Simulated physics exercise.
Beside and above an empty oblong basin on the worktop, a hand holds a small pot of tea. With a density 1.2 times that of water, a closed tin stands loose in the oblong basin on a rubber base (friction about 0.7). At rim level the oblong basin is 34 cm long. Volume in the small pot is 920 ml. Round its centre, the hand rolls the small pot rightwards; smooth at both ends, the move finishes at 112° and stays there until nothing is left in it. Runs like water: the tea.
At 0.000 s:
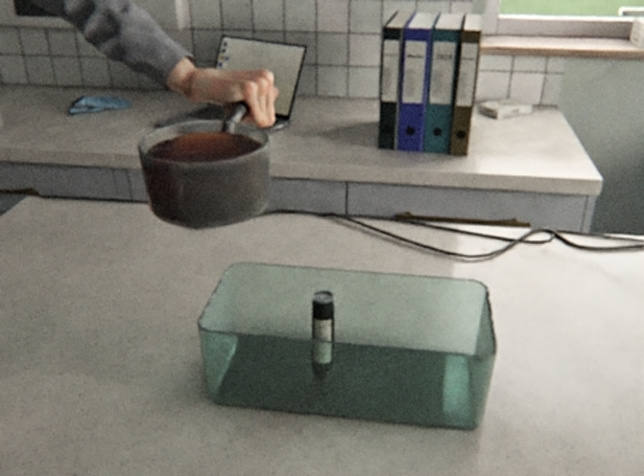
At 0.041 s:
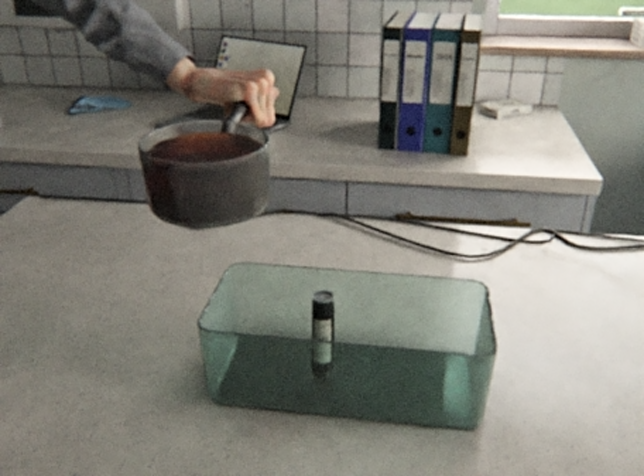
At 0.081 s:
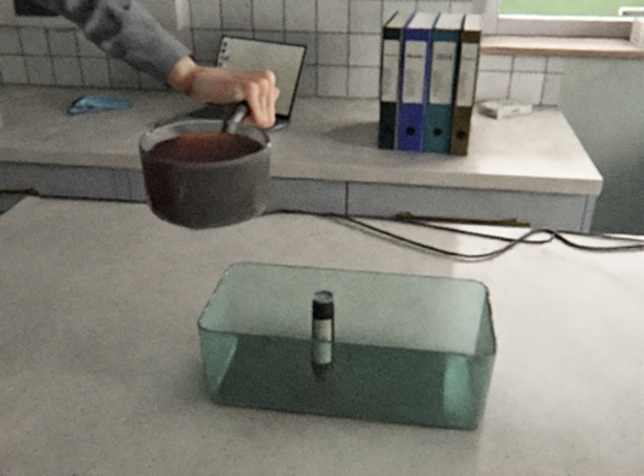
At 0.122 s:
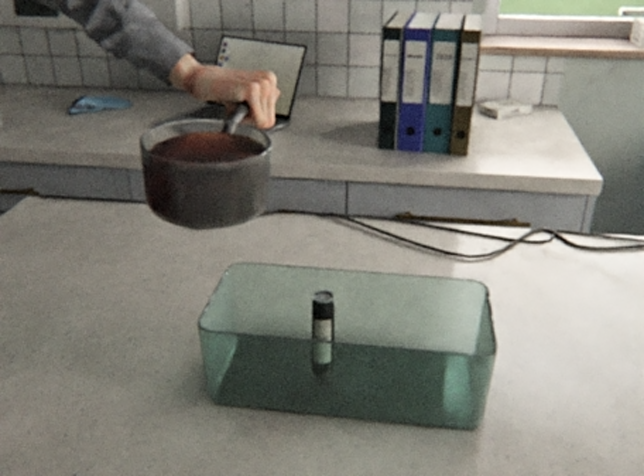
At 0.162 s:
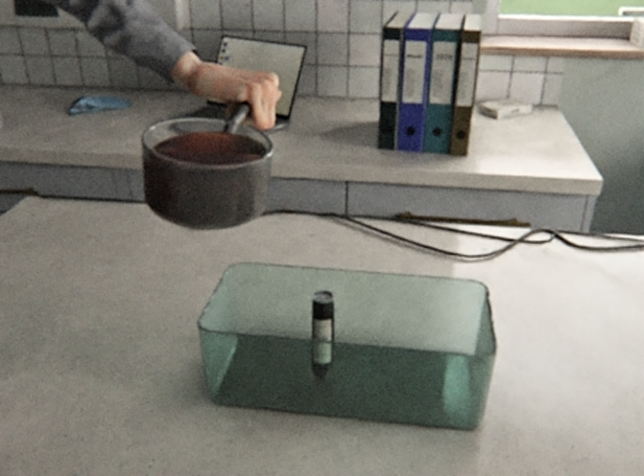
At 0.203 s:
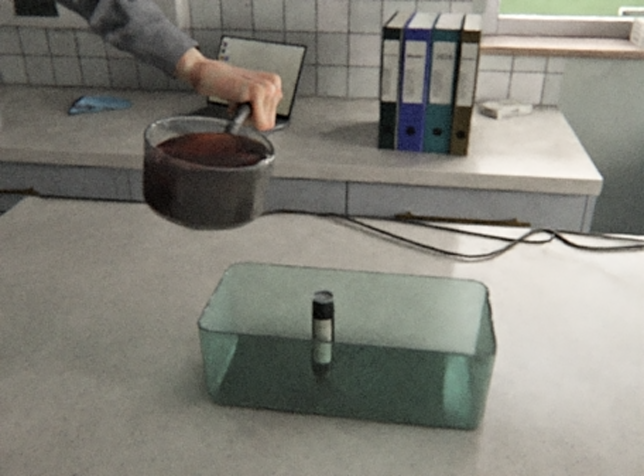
A hand held a small dark pot of reddish-brown tea above a clear green oblong basin with a little closed tin standing inside, then slowly tilted the pot slightly to the right.
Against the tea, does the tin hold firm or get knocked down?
It does not overbalance.
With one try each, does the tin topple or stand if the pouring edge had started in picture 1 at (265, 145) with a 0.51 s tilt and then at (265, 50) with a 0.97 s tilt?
Run one: It tumbles. Run two: It does not tip.
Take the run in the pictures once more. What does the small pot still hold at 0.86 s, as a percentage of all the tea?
7 %.
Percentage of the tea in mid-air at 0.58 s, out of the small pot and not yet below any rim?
Around 38 percent.
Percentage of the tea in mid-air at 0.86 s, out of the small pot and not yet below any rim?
About 10 % of the total.
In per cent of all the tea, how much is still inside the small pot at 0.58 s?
I'd put it near 52 percent.
After 0.58 s the tilt is 73° and 52 per cent is still to pour; the tin stands where it began.
After 0.86 s the tilt is 109° and 7 per cent is still to pour; the tin stands where it began.
After 1.15 s the tilt is 112° and 0 per cent is still to pour; the tin stands where it began.
After 1.47 s the tilt is 112° and 0 per cent is still to pour; the tin stands where it began.
In the end the tin stands 1 cm from where it began.
